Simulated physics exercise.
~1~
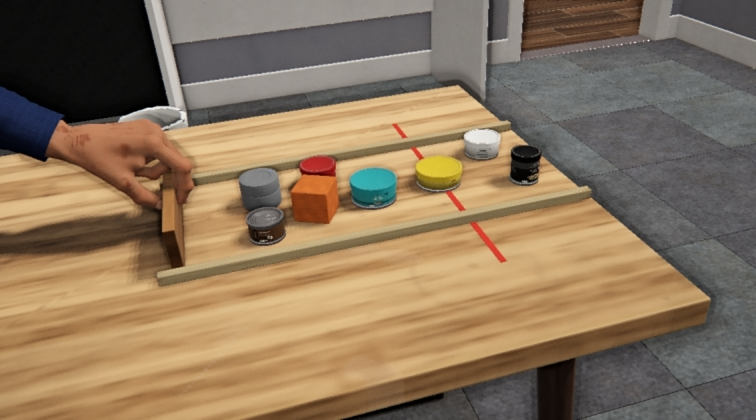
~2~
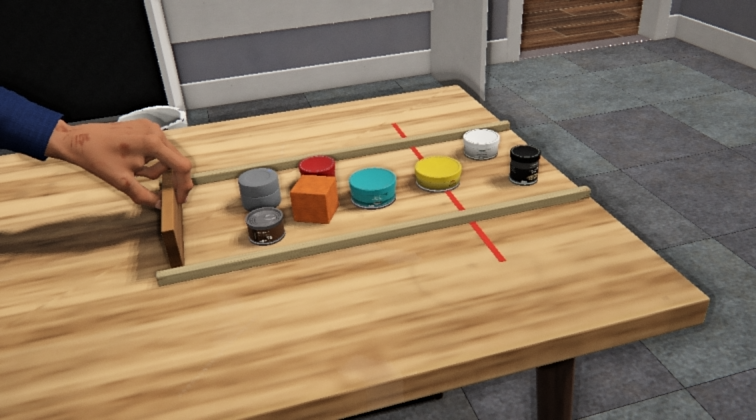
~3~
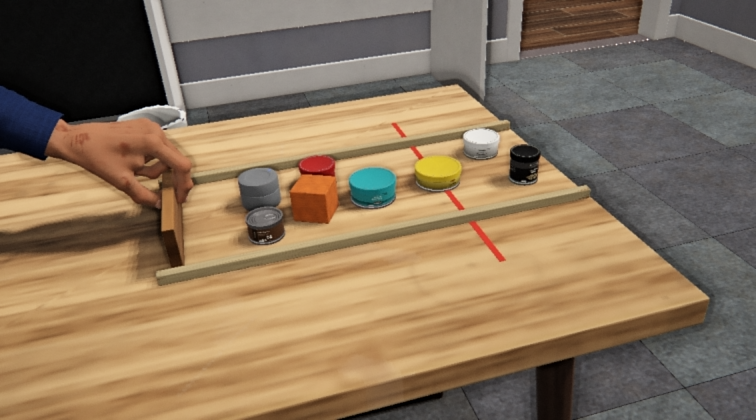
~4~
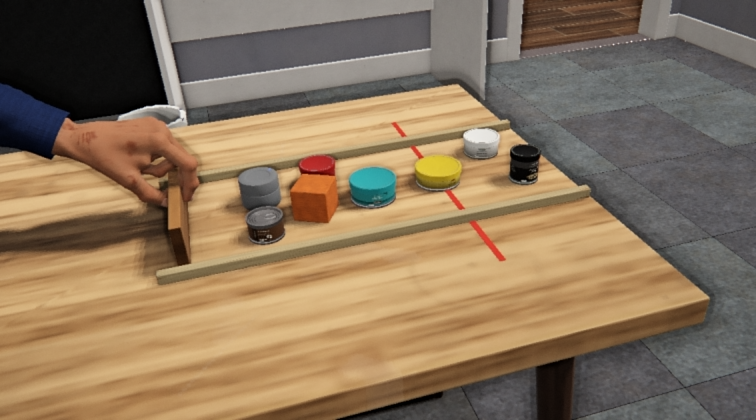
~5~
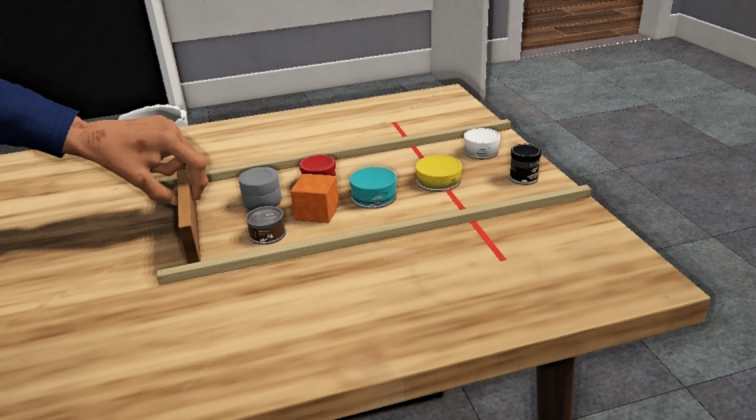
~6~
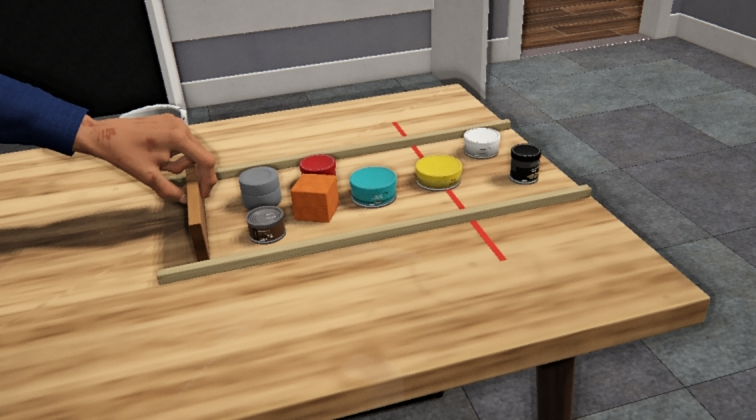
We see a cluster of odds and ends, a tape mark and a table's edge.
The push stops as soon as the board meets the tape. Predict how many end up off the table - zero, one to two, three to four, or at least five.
Zero end up off the table.
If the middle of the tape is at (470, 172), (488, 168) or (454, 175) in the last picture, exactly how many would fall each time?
1, 1, 0.
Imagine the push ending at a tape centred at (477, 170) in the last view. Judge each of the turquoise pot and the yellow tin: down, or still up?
I'd say the turquoise pot stays up, while the yellow tin does not stay.
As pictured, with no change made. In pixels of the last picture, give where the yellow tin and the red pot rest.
In the last picture the yellow tin sits at (524, 152) while the red pot sits at (434, 142).
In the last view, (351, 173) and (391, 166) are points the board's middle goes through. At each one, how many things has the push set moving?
First 6, after that 6.
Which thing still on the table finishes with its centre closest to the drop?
Yellow tin.
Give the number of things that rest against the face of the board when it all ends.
Tally at the end: 4.
A little later, none off yet; black tin at rest near (525, 164); white pot at rest near (482, 143); yellow tin at rest near (438, 173).
Next, none off yet; black tin at rest near (525, 164); white pot at rest near (482, 143); yellow tin shifted a little near (461, 168).
When it is over, the number that fall off is zero.
